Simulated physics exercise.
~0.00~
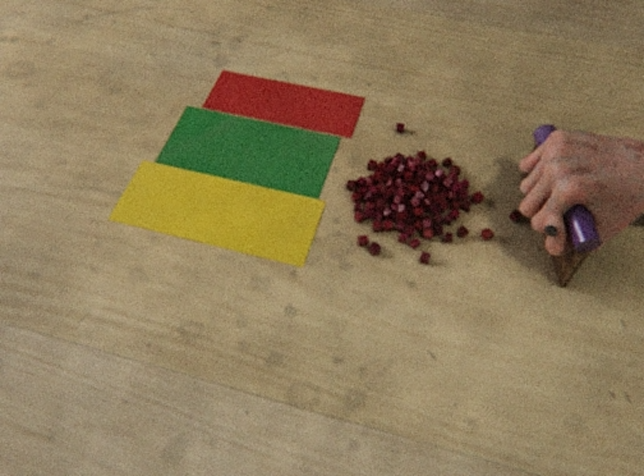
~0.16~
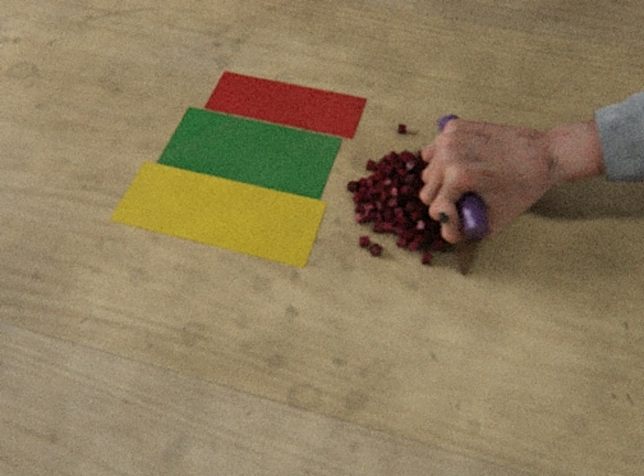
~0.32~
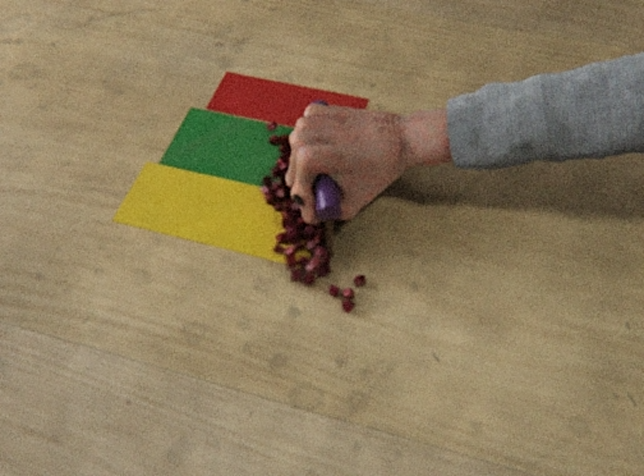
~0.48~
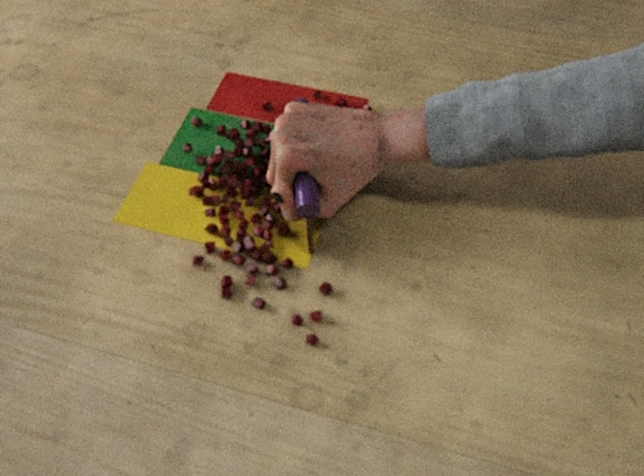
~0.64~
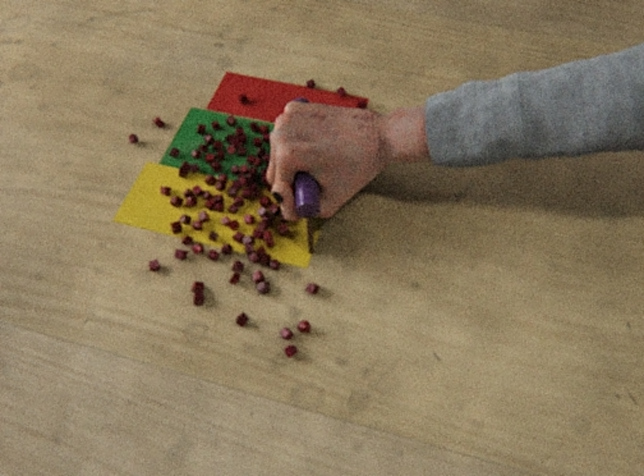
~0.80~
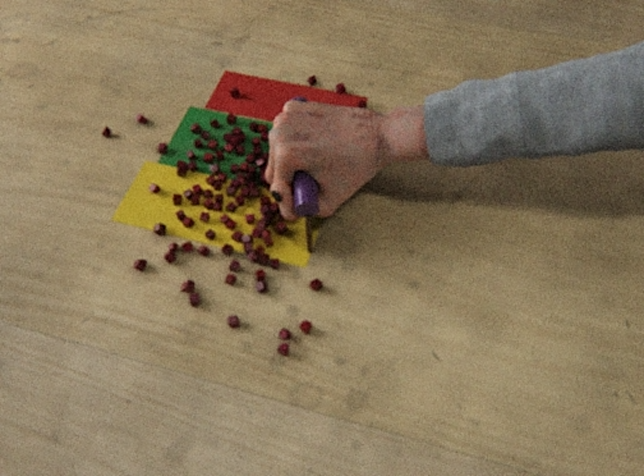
A hand gripping a purple-handled scraper swept a pile of small dark red cubes left across a wooden surface onto coloured sheets, then stopped, and the cubes scattered onward, settling mostly over the yellow and green sheets, with some lying on the bare wood.
